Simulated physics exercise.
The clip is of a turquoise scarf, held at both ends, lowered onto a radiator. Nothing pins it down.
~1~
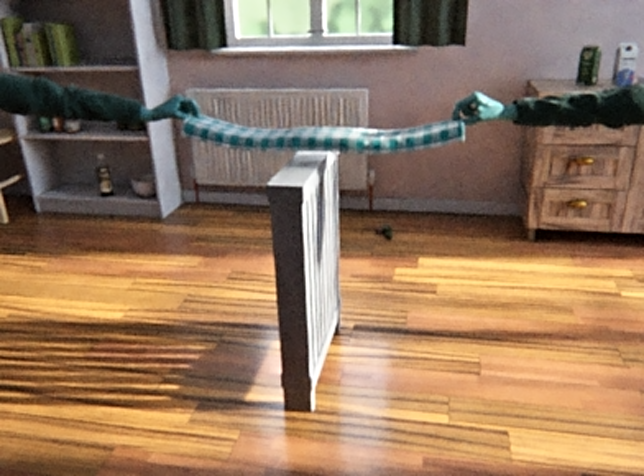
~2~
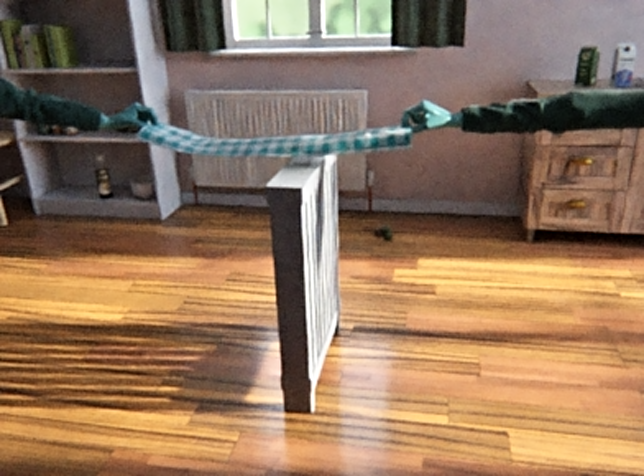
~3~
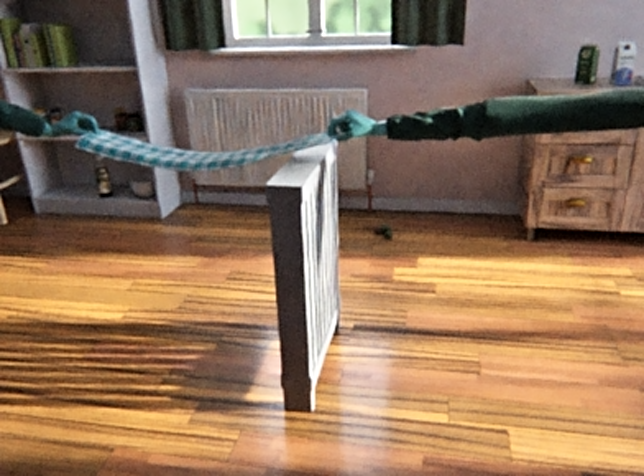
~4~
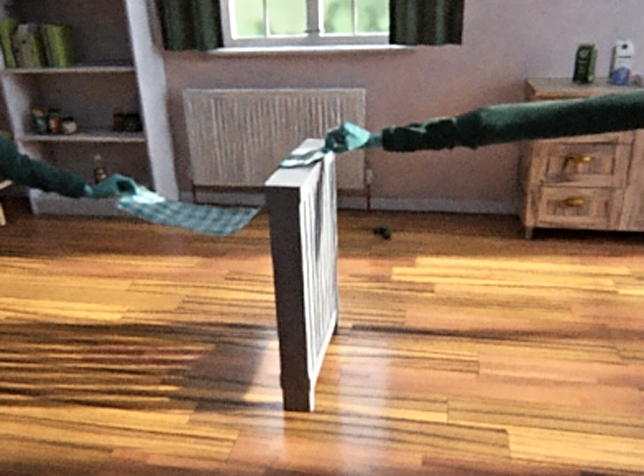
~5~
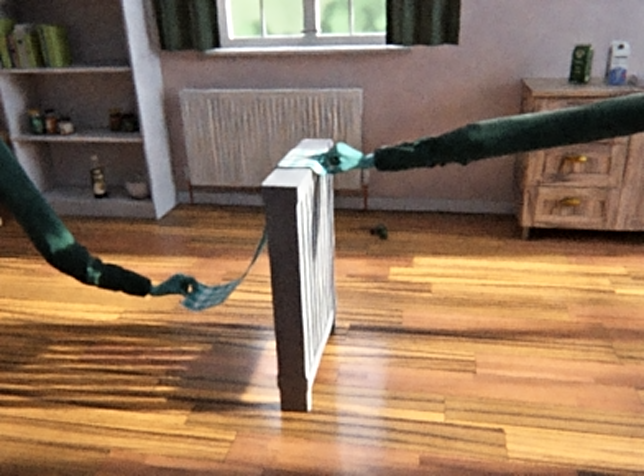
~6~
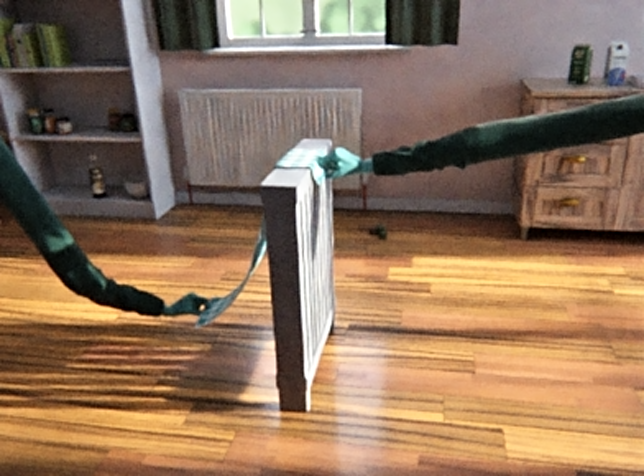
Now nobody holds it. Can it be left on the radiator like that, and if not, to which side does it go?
Outcome: The turquoise scarf drops leftwards.
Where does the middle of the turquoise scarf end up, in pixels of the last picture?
At about (273, 362).
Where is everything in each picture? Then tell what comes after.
The first picture shows left end (186, 137); right end (459, 141); top of the radiator (285, 189).
The second picture shows left end (140, 140); right end (406, 149).
The third picture shows left end (79, 149); right end (326, 145); top of the radiator (284, 189).
The fourth picture shows left end (118, 208); right end (319, 149).
The fifth picture shows left end (183, 307); right end (319, 173).
The sixth picture shows left end (199, 327); right end (315, 181); far more of it on the left.
Then, 0.20 s later than the last view, scarf sliding left.
Then, 0.44 s later than the last view, scarf clear of the top and falling near (270, 331).
Then, 0.70 s later than the last view, scarf in a heap on the floor near (273, 361).
Finally, scarf in a heap on the floor near (273, 362). The turquoise scarf slips off to the left.
